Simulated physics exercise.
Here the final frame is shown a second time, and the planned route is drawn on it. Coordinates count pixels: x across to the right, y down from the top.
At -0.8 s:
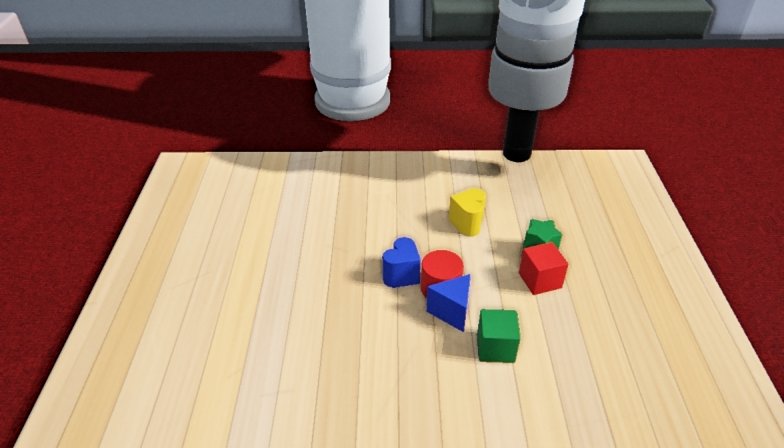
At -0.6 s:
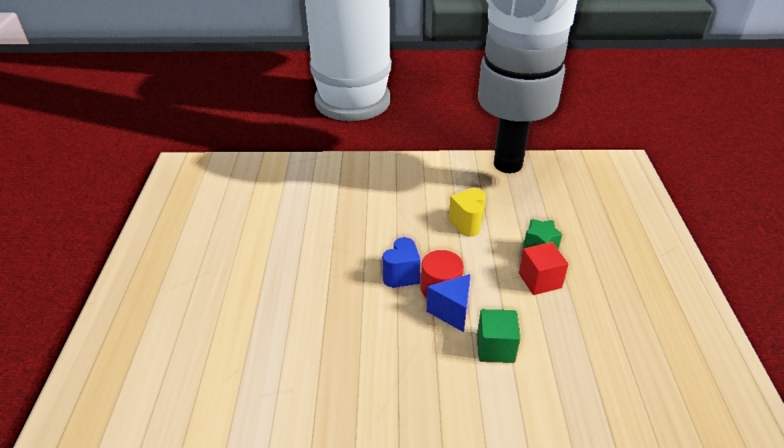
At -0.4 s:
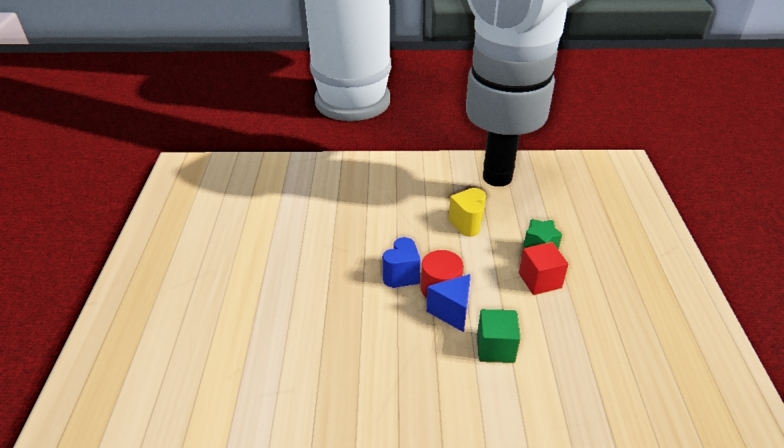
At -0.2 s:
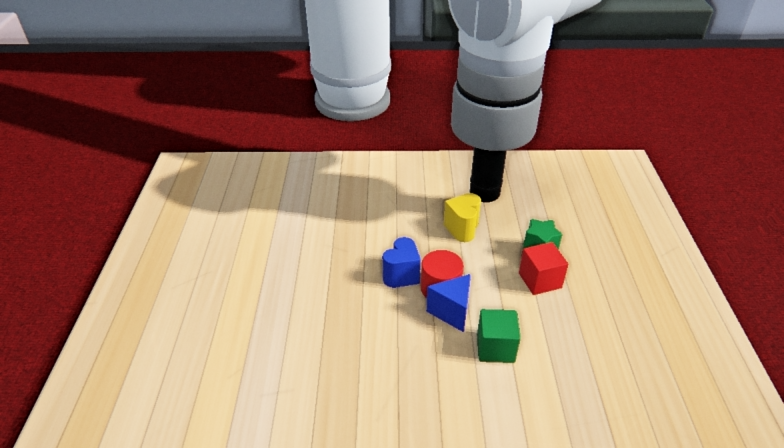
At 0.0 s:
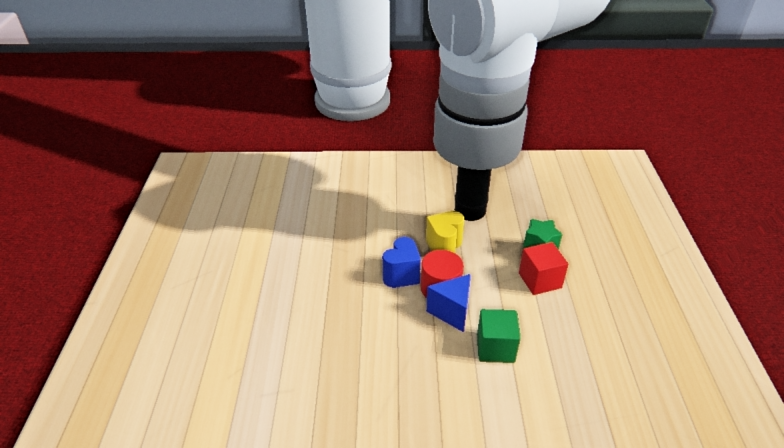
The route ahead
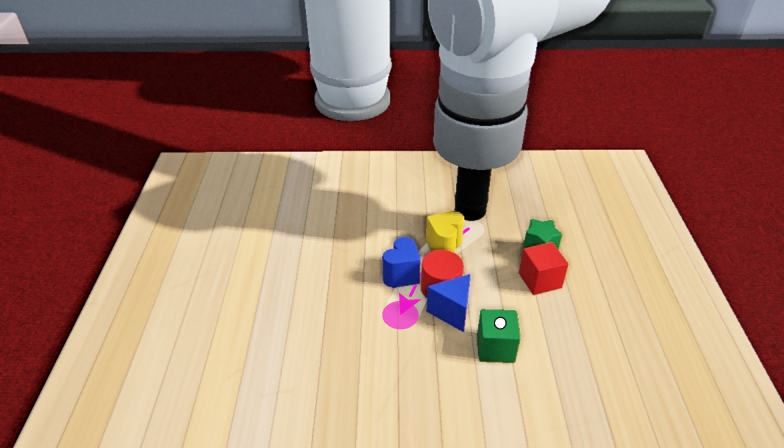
In this clip, a robotic arm with a black peg moves down and left over a wooden board of colored blocks, then pushes the yellow heart toward the red circle and blue heart while the other blocks stay still.
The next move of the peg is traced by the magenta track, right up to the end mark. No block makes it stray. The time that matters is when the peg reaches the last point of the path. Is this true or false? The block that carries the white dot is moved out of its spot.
True - the claim holds.
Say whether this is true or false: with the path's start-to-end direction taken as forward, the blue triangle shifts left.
True - the claim holds.
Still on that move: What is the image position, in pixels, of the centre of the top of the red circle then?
Its top face will be centred at roughly (436, 307).
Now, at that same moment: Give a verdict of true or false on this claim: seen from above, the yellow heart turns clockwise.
It is true.
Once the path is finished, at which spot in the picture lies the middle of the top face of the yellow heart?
It should be at about (360, 296).
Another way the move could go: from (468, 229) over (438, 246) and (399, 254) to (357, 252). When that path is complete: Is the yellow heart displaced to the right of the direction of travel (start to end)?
No - that is not the case.
The drawn path runs from (468, 229) through (439, 251) and (418, 280) to (400, 315); the dot is on the green square.
The first path, step by step. One third of the way, peg (439, 235); blue heart (385, 260); yellow heart (412, 246).
Two thirds of the way, peg (418, 264); blue heart (350, 278), turned 15° clockwise; red circle (443, 280); yellow heart (384, 272), turned 25° clockwise; blue triangle (465, 303).
At the end, peg (400, 298); blue heart (328, 285), turned 55° clockwise; red circle (436, 307); yellow heart (360, 296), turned 60° clockwise; blue triangle (474, 320), turned 25° anticlockwise; green square (512, 328), turned 15° anticlockwise.
